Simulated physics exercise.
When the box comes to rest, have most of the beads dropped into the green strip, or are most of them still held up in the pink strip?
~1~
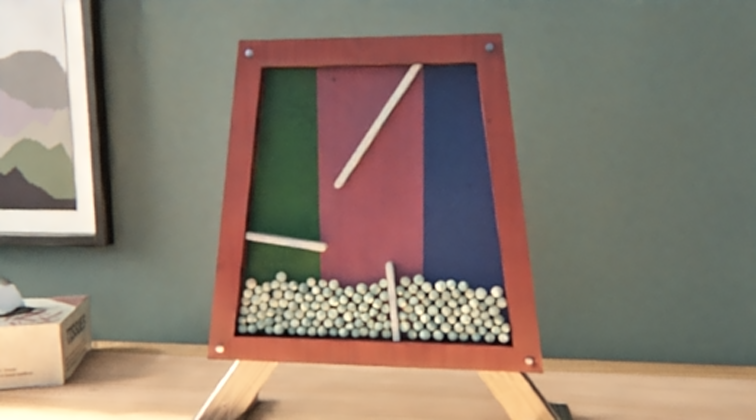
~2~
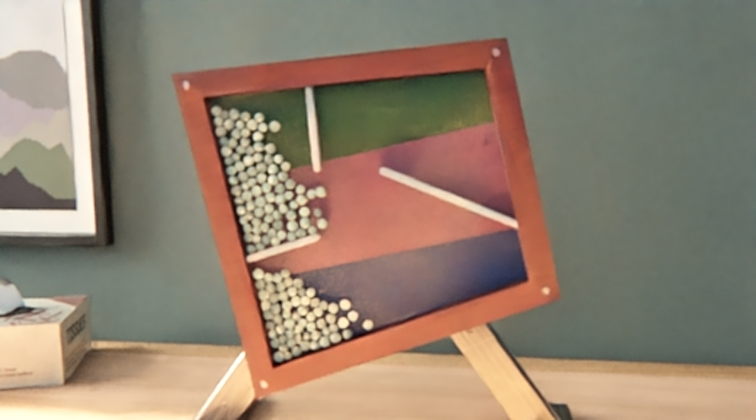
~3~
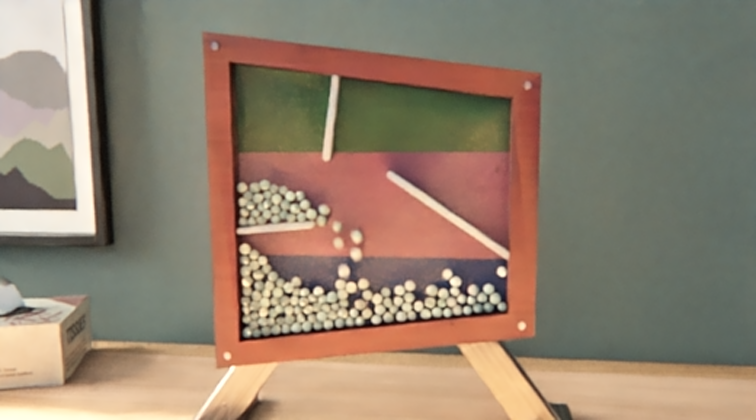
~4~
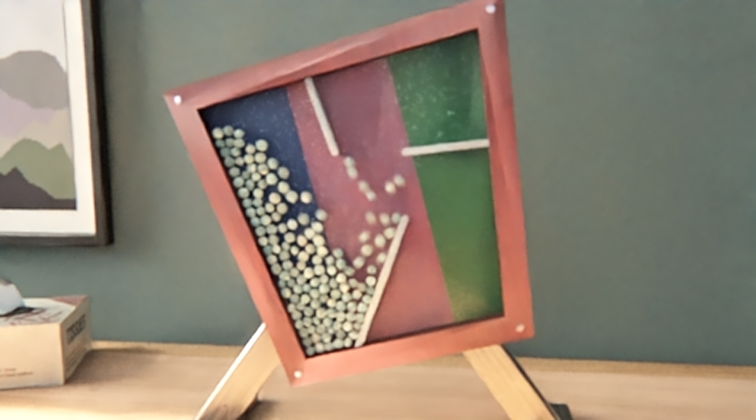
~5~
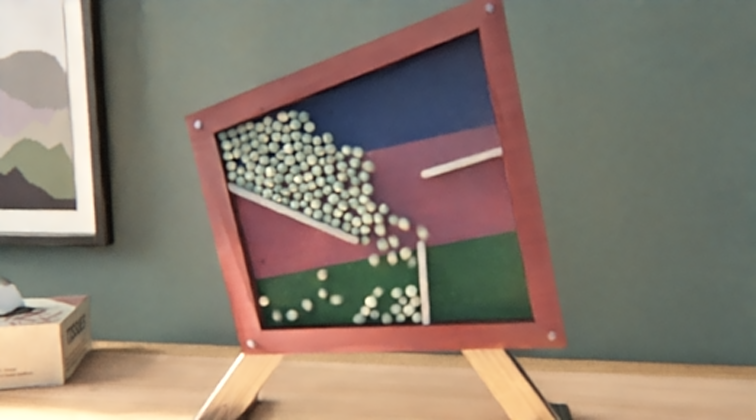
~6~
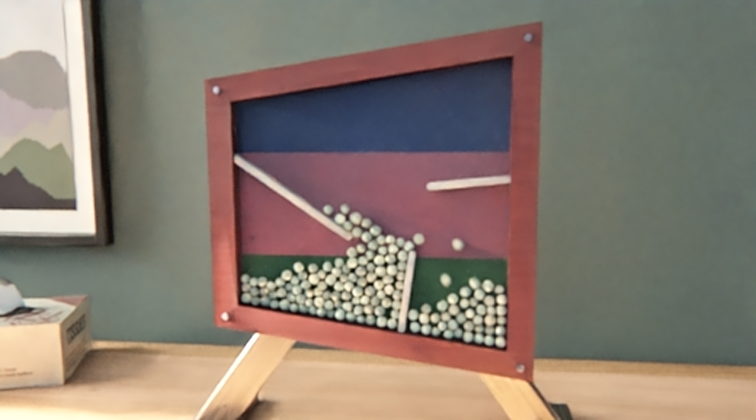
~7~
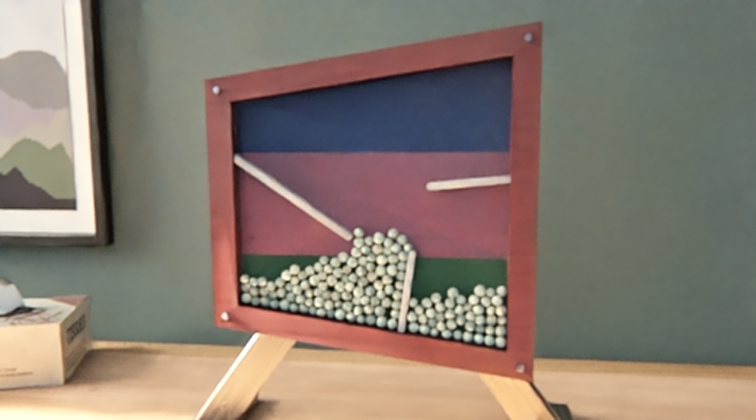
Most of the beads have dropped into the green strip at the bottom. Only a small heap reaches up into the pink, and the blue strip is empty.
